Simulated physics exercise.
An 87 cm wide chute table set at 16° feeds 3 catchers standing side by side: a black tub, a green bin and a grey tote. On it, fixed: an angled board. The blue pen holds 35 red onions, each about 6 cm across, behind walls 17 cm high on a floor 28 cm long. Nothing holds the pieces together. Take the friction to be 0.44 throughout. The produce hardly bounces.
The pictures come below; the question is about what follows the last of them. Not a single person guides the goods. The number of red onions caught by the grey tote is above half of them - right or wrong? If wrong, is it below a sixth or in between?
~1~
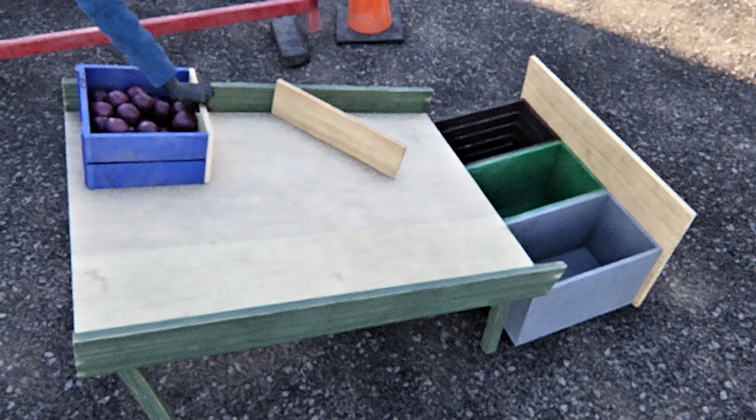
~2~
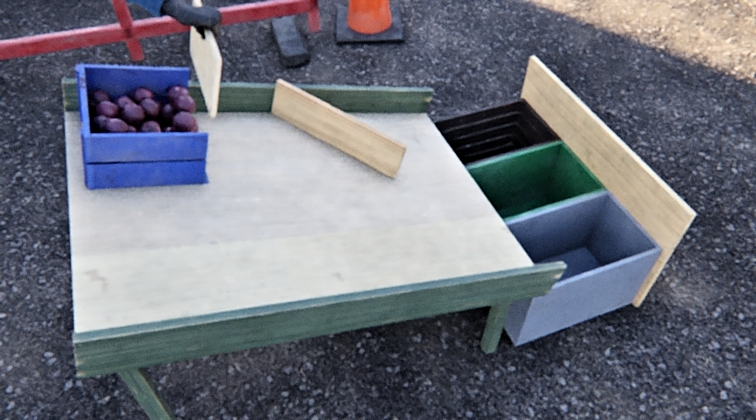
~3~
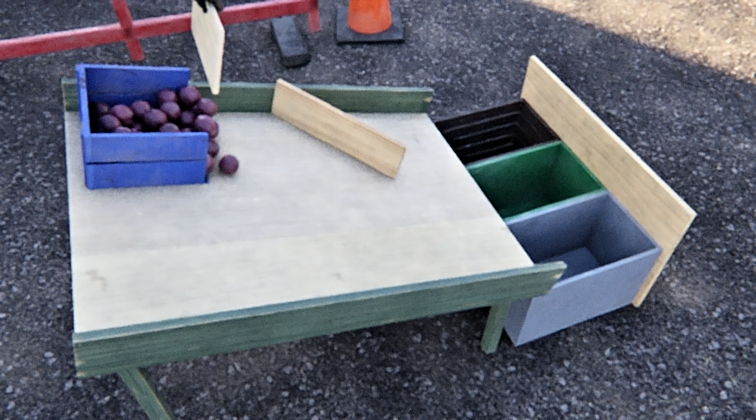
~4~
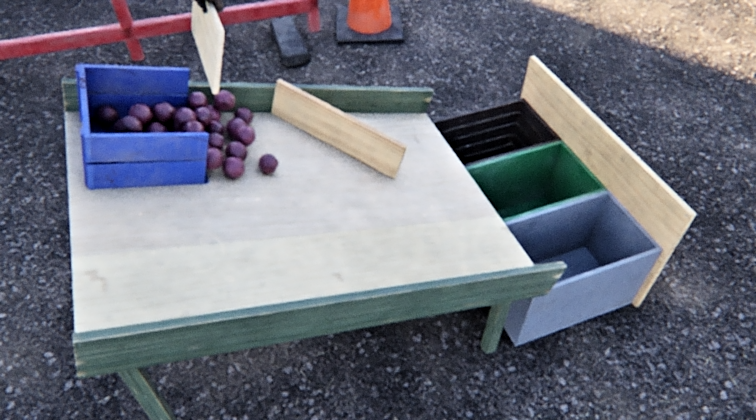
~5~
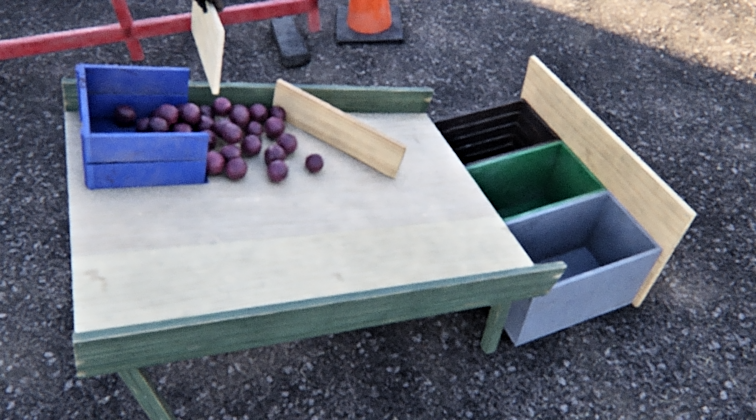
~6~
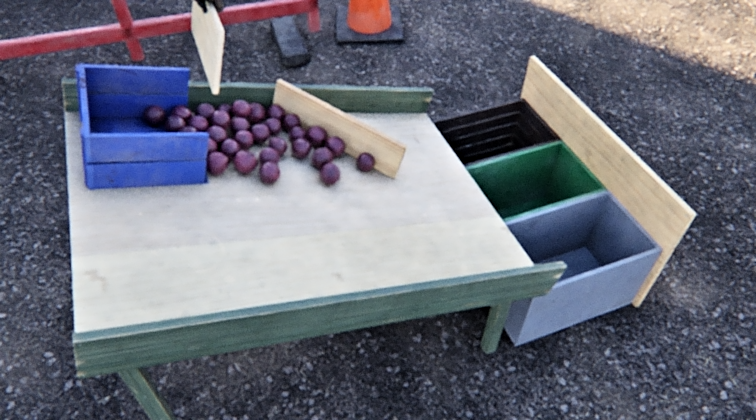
Right.
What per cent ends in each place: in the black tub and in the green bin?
Close to 0 and 15 percent respectively.
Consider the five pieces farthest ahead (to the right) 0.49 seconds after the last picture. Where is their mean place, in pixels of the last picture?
The five leading pieces sit around (470, 209).
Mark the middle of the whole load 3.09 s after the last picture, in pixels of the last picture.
The middle lies close to (574, 271).
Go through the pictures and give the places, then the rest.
In the first picture (we follow the rim corner now nearest the camera), blue pen at (90, 135); grey tote at (537, 292); nothing out yet.
In the second picture, blue pen at (90, 135).
In the third picture, blue pen at (90, 135); 5 out, the lowest onion at (229, 165).
In the fourth picture, blue pen at (90, 135); 13 out, the lowest onion at (268, 164).
In the fifth picture, blue pen at (90, 135); 20 out, the lowest onion at (315, 163).
In the sixth picture, blue pen at (90, 135); grey tote at (537, 292); 27 out, the lowest onion at (366, 162).
Then, 0.49 s after the last picture, 35 on the slope.
Then, 1.11 s after the last picture, 9 in the grey tote, 20 on the slope and 6 in the air.
Then, 1.98 s after the last picture, 4 in the green bin, 22 in the grey tote, 8 on the slope and 1 in the air.
Outcome (3.09 s after the last picture), 6 in the green bin and 29 in the grey tote. Asked share, 29 of 35, 83 per cent.
